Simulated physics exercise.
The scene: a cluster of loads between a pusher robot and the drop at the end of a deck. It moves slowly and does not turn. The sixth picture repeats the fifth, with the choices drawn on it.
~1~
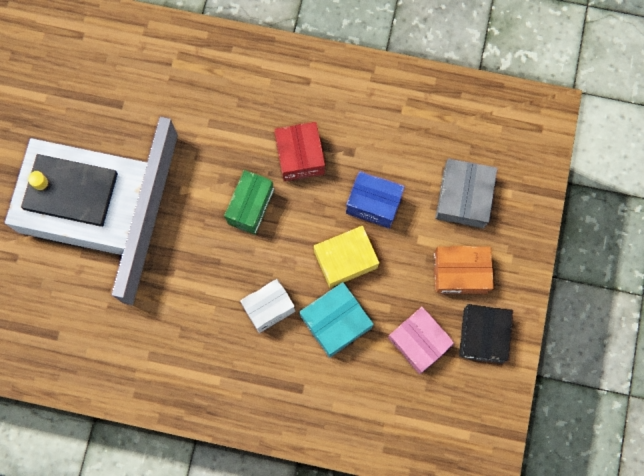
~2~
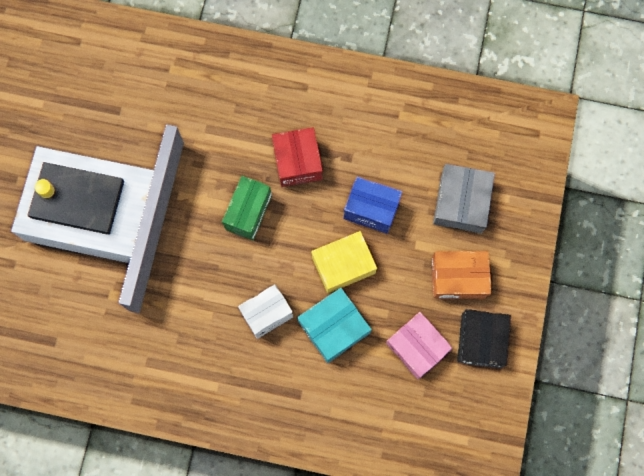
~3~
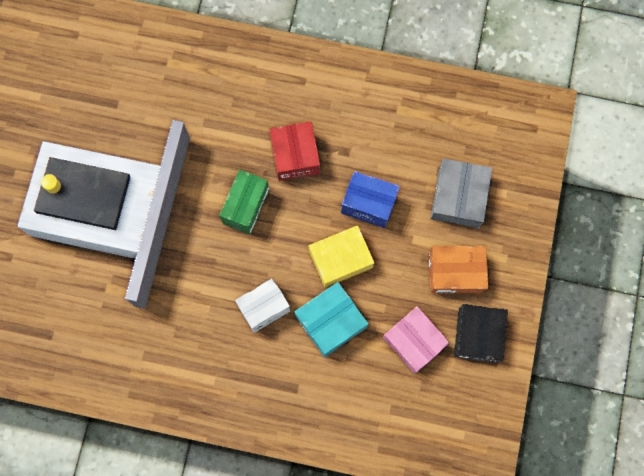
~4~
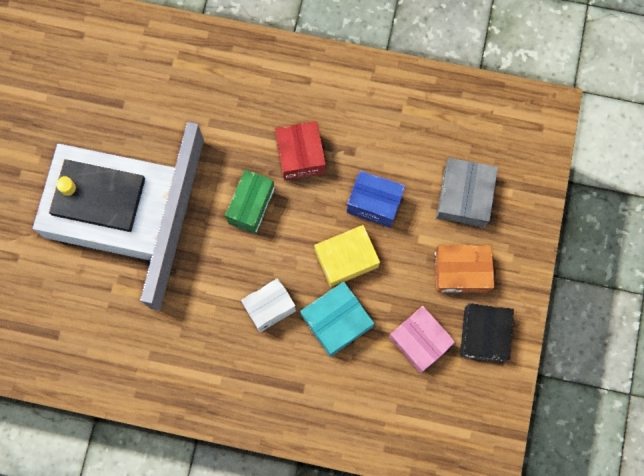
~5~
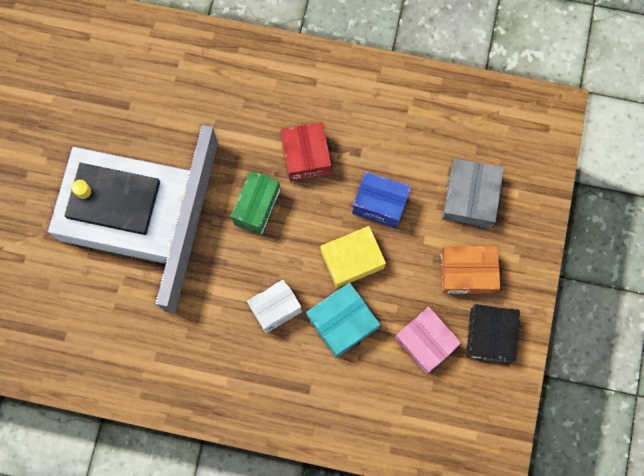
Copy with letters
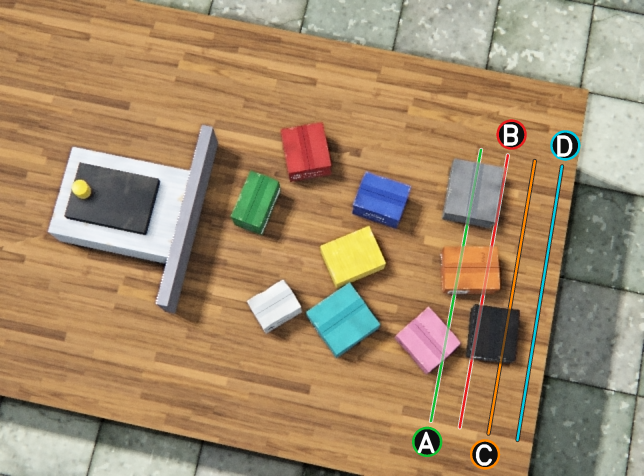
In the video, a flat grey and white machine with an upright front panel moves slowly right across a wooden surface toward a scattered group of coloured boxes, which stay in place as the gap narrows slightly.
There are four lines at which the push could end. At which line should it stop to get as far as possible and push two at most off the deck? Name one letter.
B is the last line within the limit.
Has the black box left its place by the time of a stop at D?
Yes.
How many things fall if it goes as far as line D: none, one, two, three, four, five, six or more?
By then, six or more.
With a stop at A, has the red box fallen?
No.
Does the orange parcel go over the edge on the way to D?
By then, yes.
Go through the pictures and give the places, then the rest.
Robot (76, 191); white box (268, 306); green parcel (250, 203), in the first picture.
Robot (82, 199); grey parcel (464, 199), in the second picture.
Robot (89, 194); yellow crate (341, 257), in the third picture.
Robot (104, 196); red box (301, 151), in the fourth picture.
Robot (119, 200); pink box (428, 341); black box (492, 334); white box (275, 307), in the fifth picture.
On the marked copy, A at (457, 281); B at (485, 287); C at (513, 293); D at (540, 298).
With B. Early on, robot (226, 222); red box (340, 154); turquoise box (352, 324).
Further on, robot (335, 245); black box (514, 336); pink box (493, 383).
At the end, robot (419, 262); pink box over the edge; black box (548, 349); one fallen.
As for the rest, A is within the limit but short; C drops four; D drops eight.
